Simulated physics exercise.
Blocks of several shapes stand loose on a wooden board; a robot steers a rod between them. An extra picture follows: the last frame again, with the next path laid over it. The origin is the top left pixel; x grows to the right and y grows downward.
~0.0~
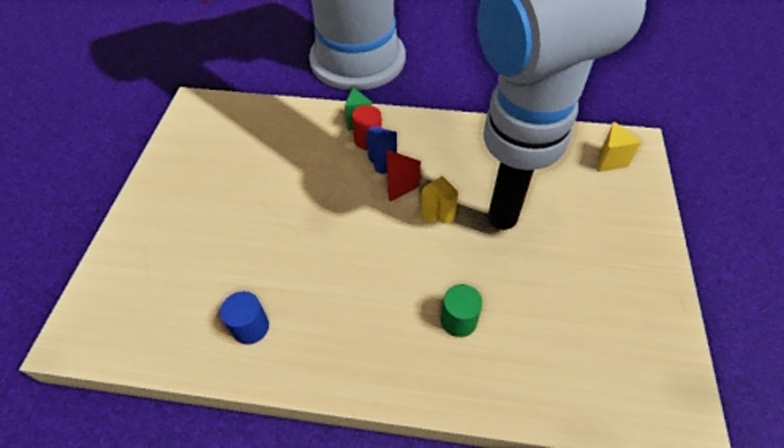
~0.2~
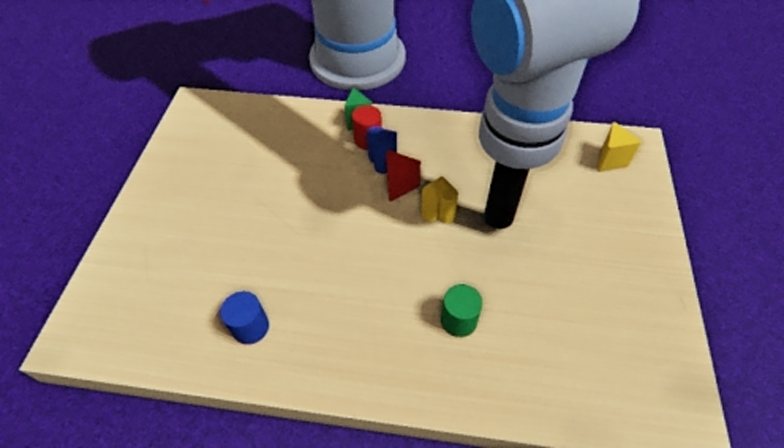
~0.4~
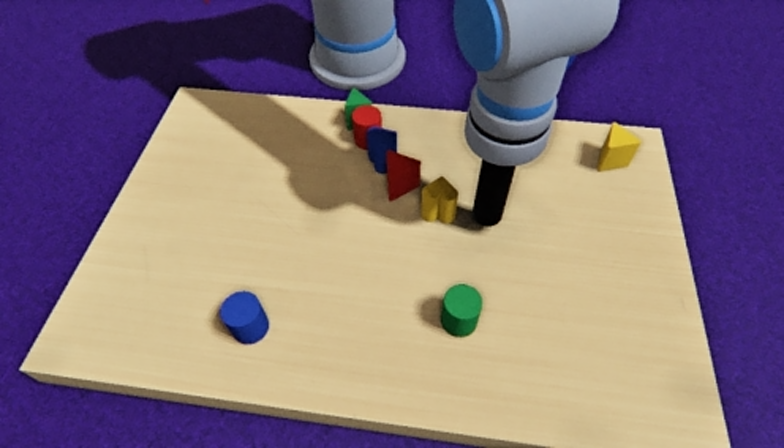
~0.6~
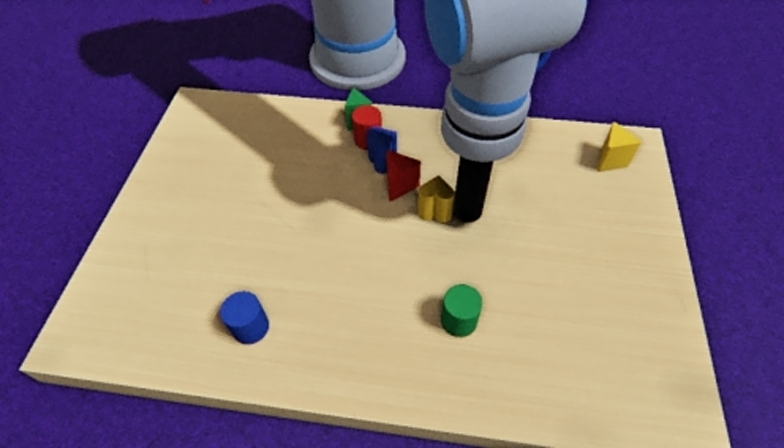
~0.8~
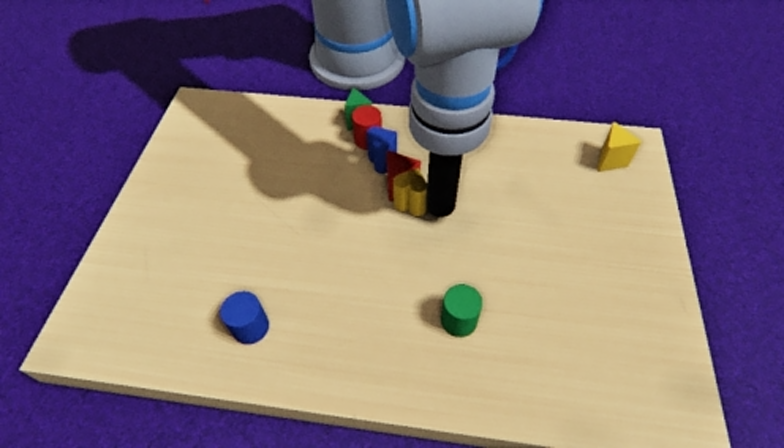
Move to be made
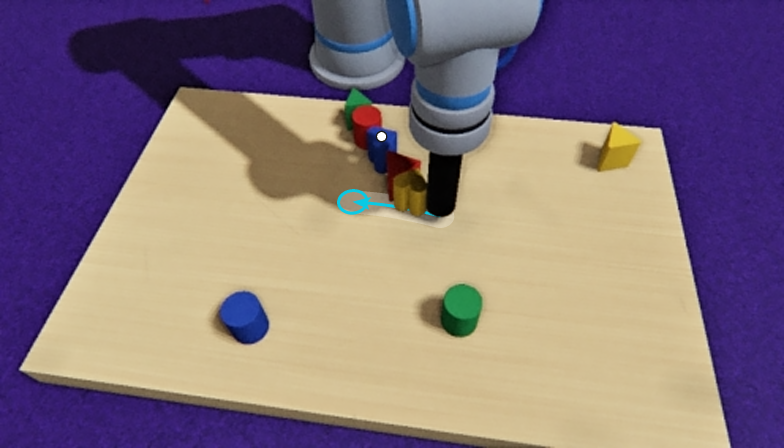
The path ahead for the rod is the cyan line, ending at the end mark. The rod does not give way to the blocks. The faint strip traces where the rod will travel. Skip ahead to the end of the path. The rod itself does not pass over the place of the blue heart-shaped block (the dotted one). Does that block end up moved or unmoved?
By the last moment of the path, the blue heart-shaped block has stayed put.
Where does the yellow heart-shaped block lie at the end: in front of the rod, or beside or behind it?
Before the rod.
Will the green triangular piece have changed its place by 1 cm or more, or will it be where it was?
Still in place.
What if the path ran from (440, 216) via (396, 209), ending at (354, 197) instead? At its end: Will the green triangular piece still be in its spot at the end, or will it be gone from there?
The push misses it.
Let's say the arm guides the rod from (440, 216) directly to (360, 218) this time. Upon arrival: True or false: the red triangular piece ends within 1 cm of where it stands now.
This is false.
Drawn move, from (440, 216) via (411, 209) and (382, 205), ending at (353, 202); the dot is on the blue heart-shaped block.
What follows on the original path. One third of the way, rod (410, 199); red triangular piece (392, 160), turned 30° clockwise; yellow heart-shaped block (383, 180), turned 35° clockwise.
Two thirds of the way, rod (380, 194); red triangular piece (392, 160), turned 35° clockwise; yellow heart-shaped block (353, 175), turned 40° clockwise.
At the end, rod (351, 191); green triangular piece still; blue heart-shaped block still; red triangular piece (392, 160), turned 35° clockwise; yellow heart-shaped block (324, 171), turned 45° clockwise.
